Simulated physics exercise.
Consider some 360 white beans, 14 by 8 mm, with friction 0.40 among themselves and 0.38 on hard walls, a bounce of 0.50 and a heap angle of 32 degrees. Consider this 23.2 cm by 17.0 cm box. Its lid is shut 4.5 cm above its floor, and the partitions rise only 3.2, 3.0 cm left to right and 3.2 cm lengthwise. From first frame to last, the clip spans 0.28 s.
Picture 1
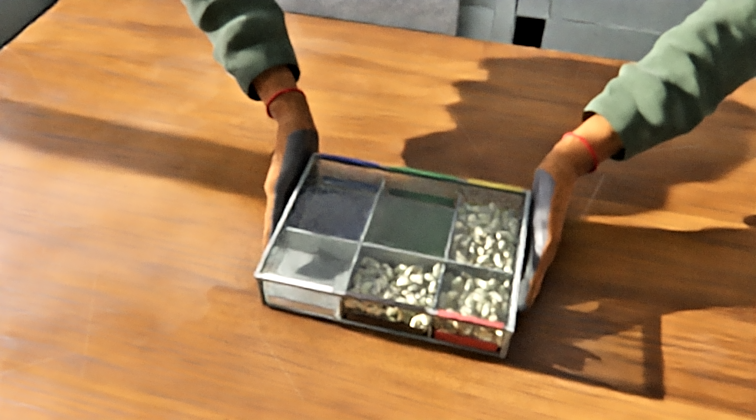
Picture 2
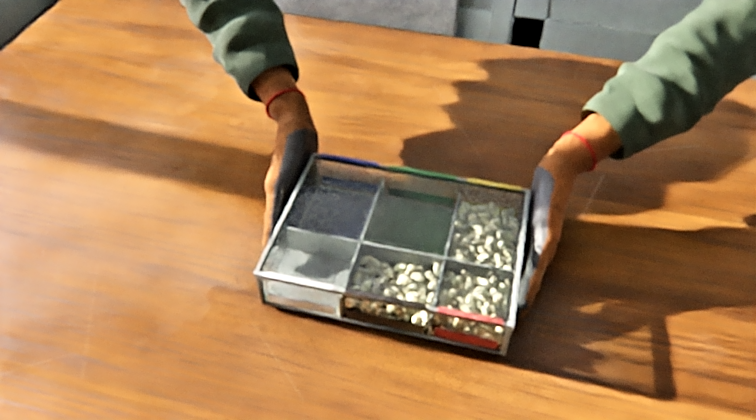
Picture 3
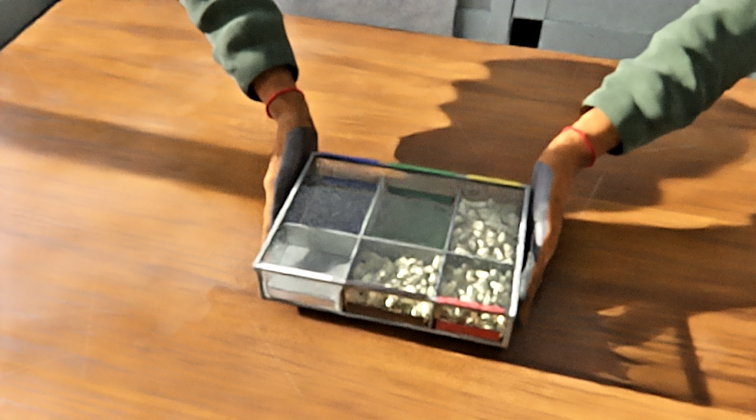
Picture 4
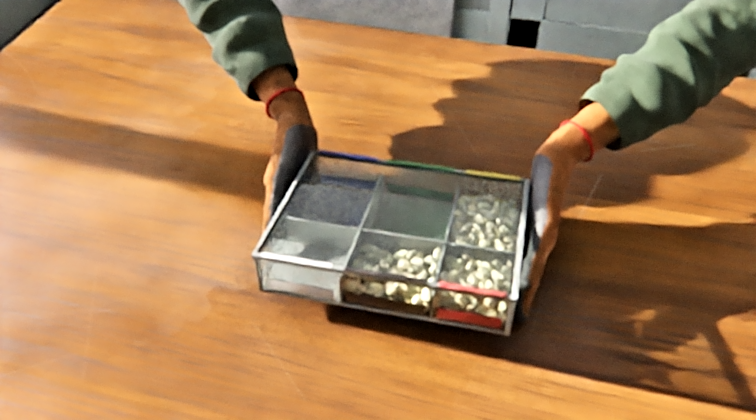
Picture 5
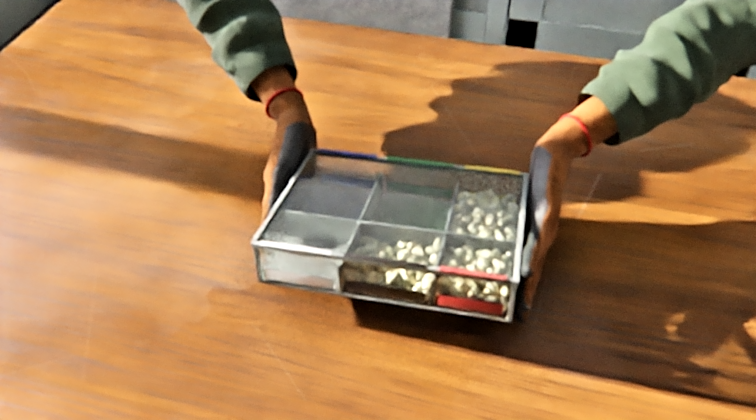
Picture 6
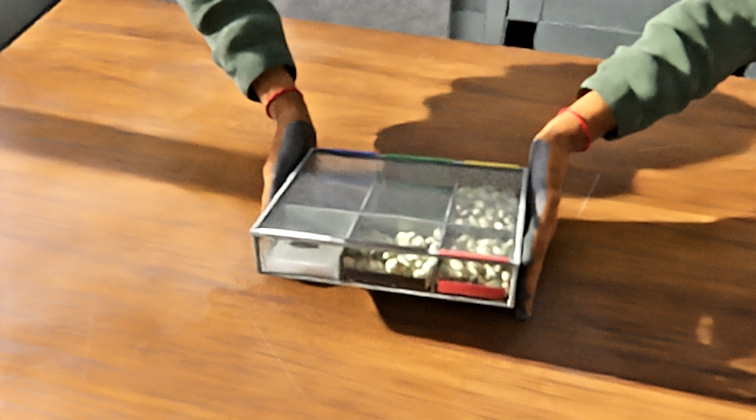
Two hands slowly tilt a clear, divided box of white beans, raising its front edge.
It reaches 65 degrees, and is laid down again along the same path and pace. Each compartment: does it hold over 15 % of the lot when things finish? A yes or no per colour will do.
Red: Yes. Blue: No. Green: No. Yellow: Yes. White: No. Black: Yes.
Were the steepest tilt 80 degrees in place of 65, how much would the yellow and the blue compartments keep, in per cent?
Yellow 45; blue 0.
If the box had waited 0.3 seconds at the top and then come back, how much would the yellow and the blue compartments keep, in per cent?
In that case yellow keeps 40% and blue keeps 0%.
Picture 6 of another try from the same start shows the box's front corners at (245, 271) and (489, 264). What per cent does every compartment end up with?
In per cent, the final split is red 25, blue 0, green 5, yellow 35, white 5, black 30.
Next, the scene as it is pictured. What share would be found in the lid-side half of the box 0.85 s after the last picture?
About 30 %.
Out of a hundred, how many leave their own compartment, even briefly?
Around 5 in a hundred.
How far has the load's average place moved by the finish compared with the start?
It moves around 2.0 centimetres.
Then, 0.85 s after the last picture, tilt 64 degrees; red 30 %, yellow 45 %, black 30 %.
Then, 1.42 s after the last picture, tilt 28 degrees; red 25 %, green 5 %, yellow 45 %, black 25 %.
Then, 2.04 s after the last picture, tilt 0 degrees; red 25 %, green 5 %, yellow 45 %, black 25 %.
In the end, red 25 %, blue 0 %, green 5 %, yellow 45 %, white 0 %, black 25 %.
